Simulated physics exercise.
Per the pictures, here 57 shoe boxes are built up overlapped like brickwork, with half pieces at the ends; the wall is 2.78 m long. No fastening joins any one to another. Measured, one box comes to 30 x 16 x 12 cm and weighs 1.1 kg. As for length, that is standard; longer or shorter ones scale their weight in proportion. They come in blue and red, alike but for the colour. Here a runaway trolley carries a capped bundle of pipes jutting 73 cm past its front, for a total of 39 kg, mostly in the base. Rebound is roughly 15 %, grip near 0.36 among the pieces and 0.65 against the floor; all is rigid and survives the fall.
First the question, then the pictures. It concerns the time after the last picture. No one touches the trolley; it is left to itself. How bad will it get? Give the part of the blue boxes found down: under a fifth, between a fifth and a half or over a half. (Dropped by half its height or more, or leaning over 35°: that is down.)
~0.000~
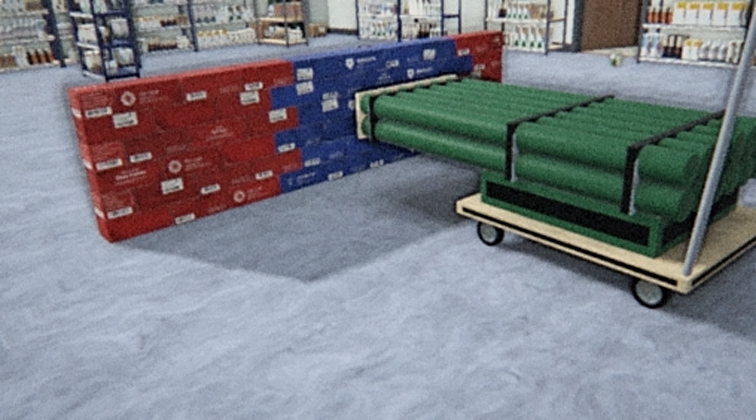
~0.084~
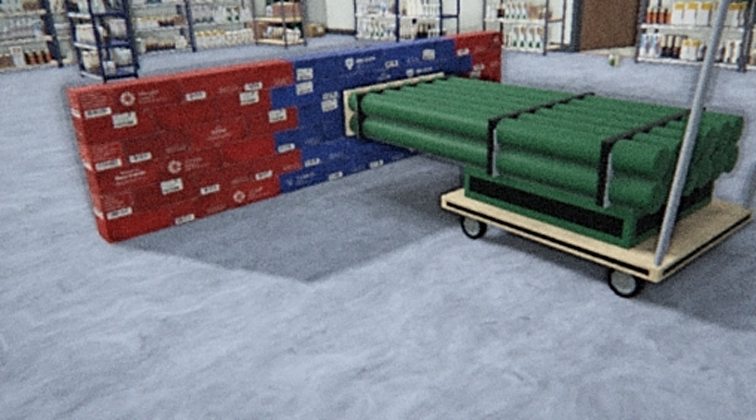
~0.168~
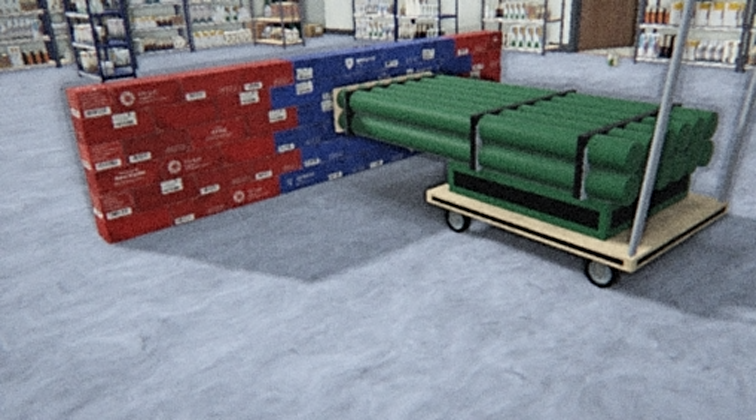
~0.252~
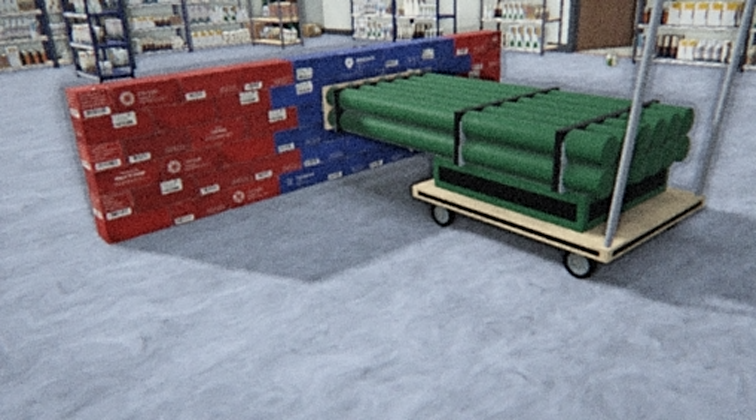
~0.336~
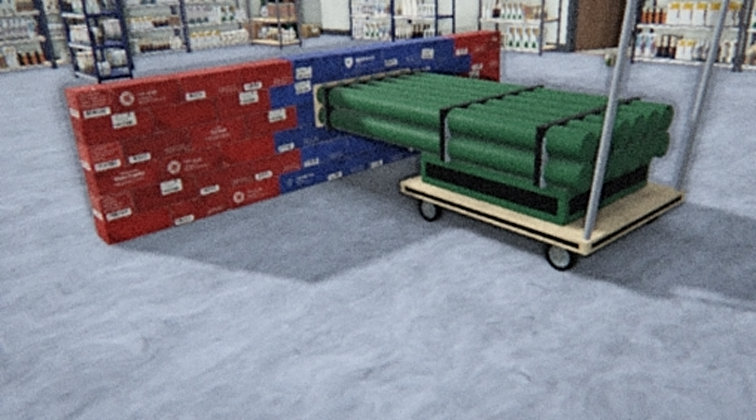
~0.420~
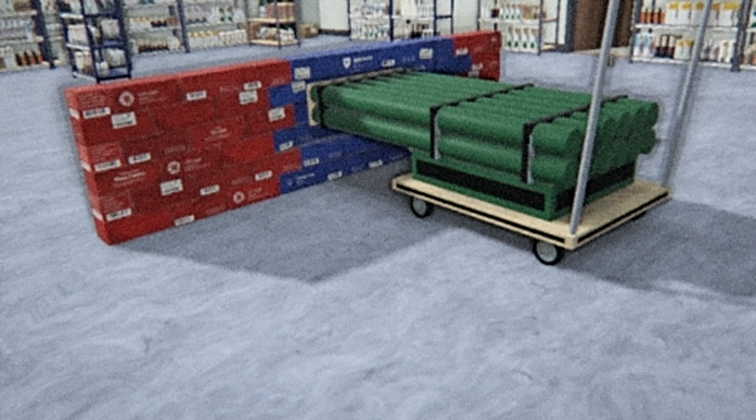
Expect the fallen portion to be beyond half.
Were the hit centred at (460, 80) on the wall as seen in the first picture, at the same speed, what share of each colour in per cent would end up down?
Down at the end: Red 30 percent, blue 40 percent.
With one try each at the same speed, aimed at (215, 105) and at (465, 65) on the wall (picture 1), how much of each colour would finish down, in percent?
First try then second: Red 40 and 20, blue 10 and 20 per cent.
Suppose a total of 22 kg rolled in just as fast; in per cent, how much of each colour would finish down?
Down by colour: Red 20, blue 80 per cent.
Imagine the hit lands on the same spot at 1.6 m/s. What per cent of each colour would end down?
Down at the end: Red 20 per cent, blue 60 per cent.
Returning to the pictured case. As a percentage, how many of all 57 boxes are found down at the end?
Roughly 45 percent.
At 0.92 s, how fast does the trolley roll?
Its speed is around 0.4 m/s.
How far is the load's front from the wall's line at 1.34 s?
Around 50 cm beyond.
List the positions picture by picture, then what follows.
In the first frame (each place is the centre of the face we see best; the camera moves round a little), load (364, 109) 36 cm short of the wall; top blue box (319, 69); top red box (497, 41); all as stacked.
The second frame shows load (352, 106) 26 cm short of the wall; top blue box (319, 69).
The third frame shows load (340, 104) 16 cm short of the wall; top blue box (319, 69).
The fourth frame shows load (330, 101) 7 cm short of the wall; top blue box (319, 68).
The fifth frame shows load (320, 99) 21 mm into the wall's line; top blue box (318, 68); 11 have shifted.
The sixth frame shows load (313, 98) 9 cm into the wall's line; top blue box (316, 68) moved 20 mm; top red box (494, 41); 19 have shifted.
By 0.66 s, load 21 cm past the wall's line, still rolling; none of the 27 blue boxes down (0 of 57 in all colours); top blue box tilted 3°.
By 0.92 s, load 33 cm past the wall's line, still rolling; 21 of the 27 blue boxes down (25 of 57 in all colours); top blue box tilted 16°, 17 cm lower.
By 1.34 s, load 48 cm past the wall's line, still rolling; 21 of the 27 blue boxes down (26 of 57 in all colours); top blue box tilted 20°, 54 cm lower.
When it is over (3.7 s), load 75 cm past the wall's line, stopped; 21 of the 27 blue boxes down (26 of 57 in all colours); top blue box 59 cm lower; top red box unmoved. That is 78 per cent. In pixels of the last frame, middles, top blue box near (233, 148), top red box near (486, 40).
